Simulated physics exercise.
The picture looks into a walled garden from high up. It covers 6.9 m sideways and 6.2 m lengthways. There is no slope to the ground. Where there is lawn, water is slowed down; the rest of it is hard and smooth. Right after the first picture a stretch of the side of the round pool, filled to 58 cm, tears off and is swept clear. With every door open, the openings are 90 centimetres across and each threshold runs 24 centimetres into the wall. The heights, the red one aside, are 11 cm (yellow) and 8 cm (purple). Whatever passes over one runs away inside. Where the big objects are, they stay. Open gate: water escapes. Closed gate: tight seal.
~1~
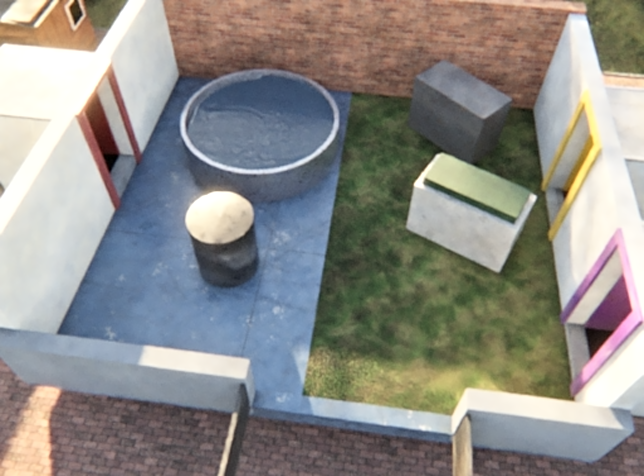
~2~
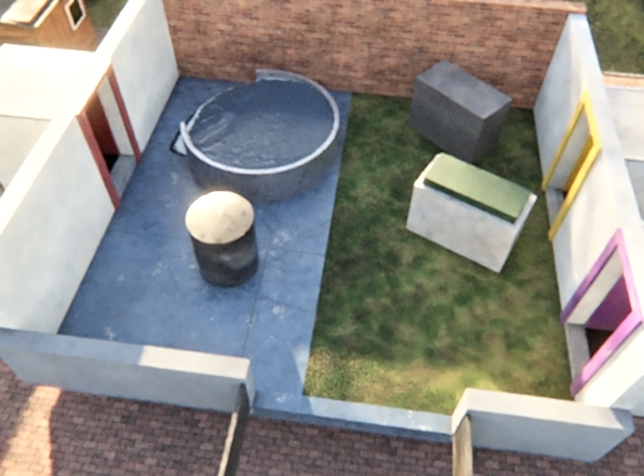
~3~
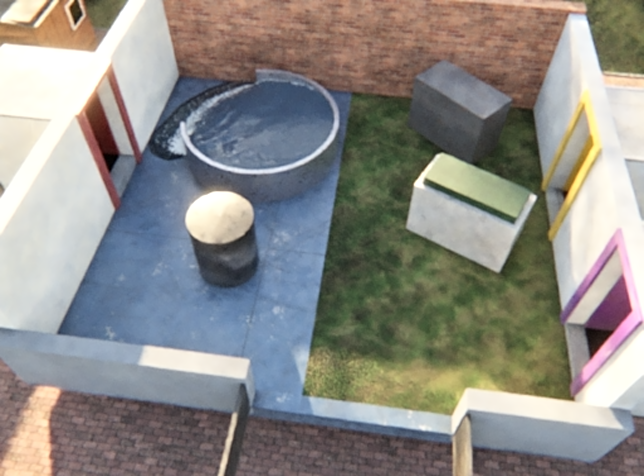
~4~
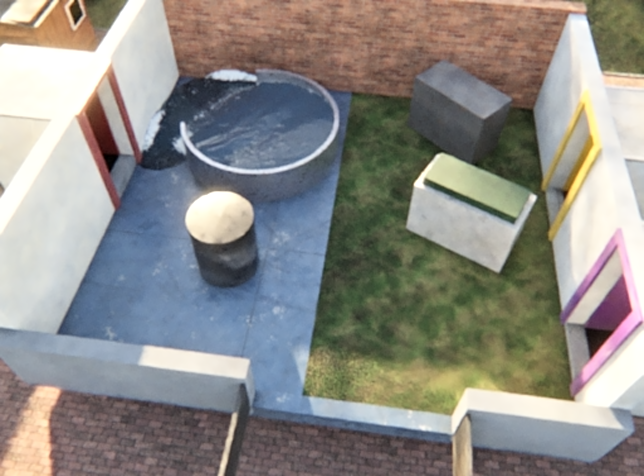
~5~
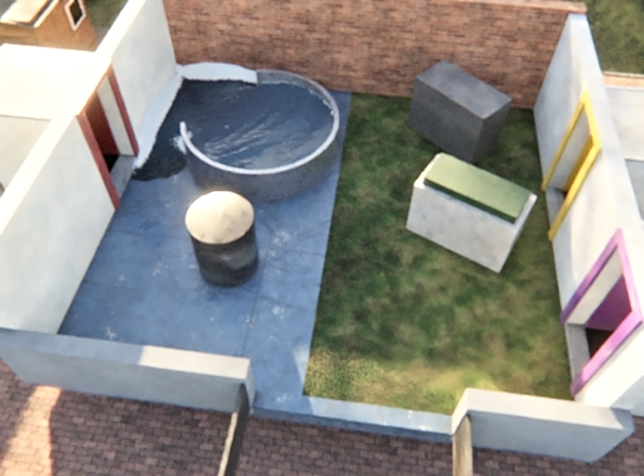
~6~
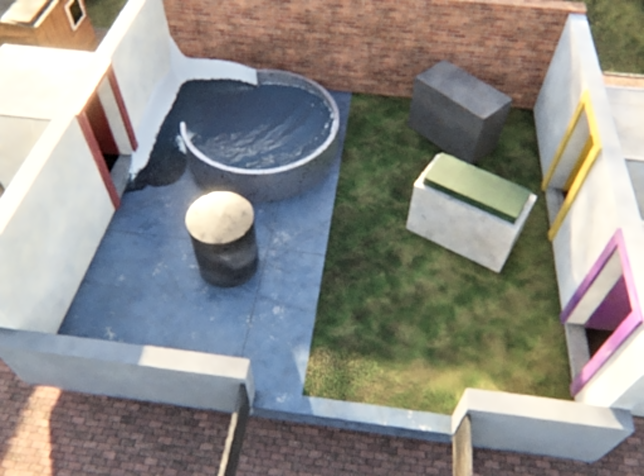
Walled yard from above, the round pool's left side breaking open and dark water spreading across blue paving to the red door.
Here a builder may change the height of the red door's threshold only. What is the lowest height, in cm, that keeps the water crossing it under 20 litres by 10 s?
About 10 cm.
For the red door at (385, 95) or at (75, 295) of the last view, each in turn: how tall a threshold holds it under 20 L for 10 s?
In turn: Roughly 7.0 cm, roughly 9.0 cm.
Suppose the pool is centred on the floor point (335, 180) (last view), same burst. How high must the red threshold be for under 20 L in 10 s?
Some 14.5 cm.
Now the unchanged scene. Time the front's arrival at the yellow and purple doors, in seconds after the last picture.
Arrival: Yellow 6.0 s, purple not in the 10 s.
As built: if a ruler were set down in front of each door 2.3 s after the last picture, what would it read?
Door by door in cm - yellow 0, red 16, purple 0.
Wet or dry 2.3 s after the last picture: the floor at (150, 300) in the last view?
By then it is awash.
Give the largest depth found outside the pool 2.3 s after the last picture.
30 cm.
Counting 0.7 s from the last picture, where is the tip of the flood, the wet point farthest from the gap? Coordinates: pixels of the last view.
At about (96, 251).
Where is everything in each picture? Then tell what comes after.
The first frame shows the round pool at (261, 121) is whole and still, 58 cm deep; the red door at (111, 137) is dry.
In the second frame, water pours out at (211, 109) and has run 0.3 m, to a hidden place; about 8 cm deep outside, 58 cm at the back.
In the third frame, water pours out at (211, 110) and has run 0.7 m, to a hidden place; about 9 cm deep outside, 58 cm at the back.
In the fourth frame, water pours out at (211, 112) and has run 1.1 m, to (203, 78); about 10 cm deep outside, 58 cm at the back.
In the fifth frame, the gap is at (211, 112), the front 1.4 m out at (180, 76); the back of the round pool holds 58 cm.
In the sixth frame, the front is at (180, 76), 1.4 m from the gap at (211, 112); 2.9 m2 of floor is wet, 56 cm left at the back; water is at the red door at (111, 137).
Then, 0.7 s after the last picture water covers 15 % of the floor, deepest (58 cm) near (179, 78); 9 cm at the red door, 0 litres in over its 21 cm threshold.
Then, 2.3 s after the last picture water covers 35 % of the floor, deepest (30 cm) near (203, 86); 16 cm at the red door, 0 litres in over its 21 cm threshold.
Then, 9.3 s after the last picture water covers 95 % of the floor, deepest (13 cm) near (223, 106); 6 cm at the red door, 0 litres in over its 21 cm threshold.
At the red door as built, the water peaked near 17 cm, 2.1 s after the last picture.
Run again over the same 10 s with other heights there, 35 litres in over 8 cm, 13 litres over 11 cm. The limit of 20 litres is kept from about 10 cm up.
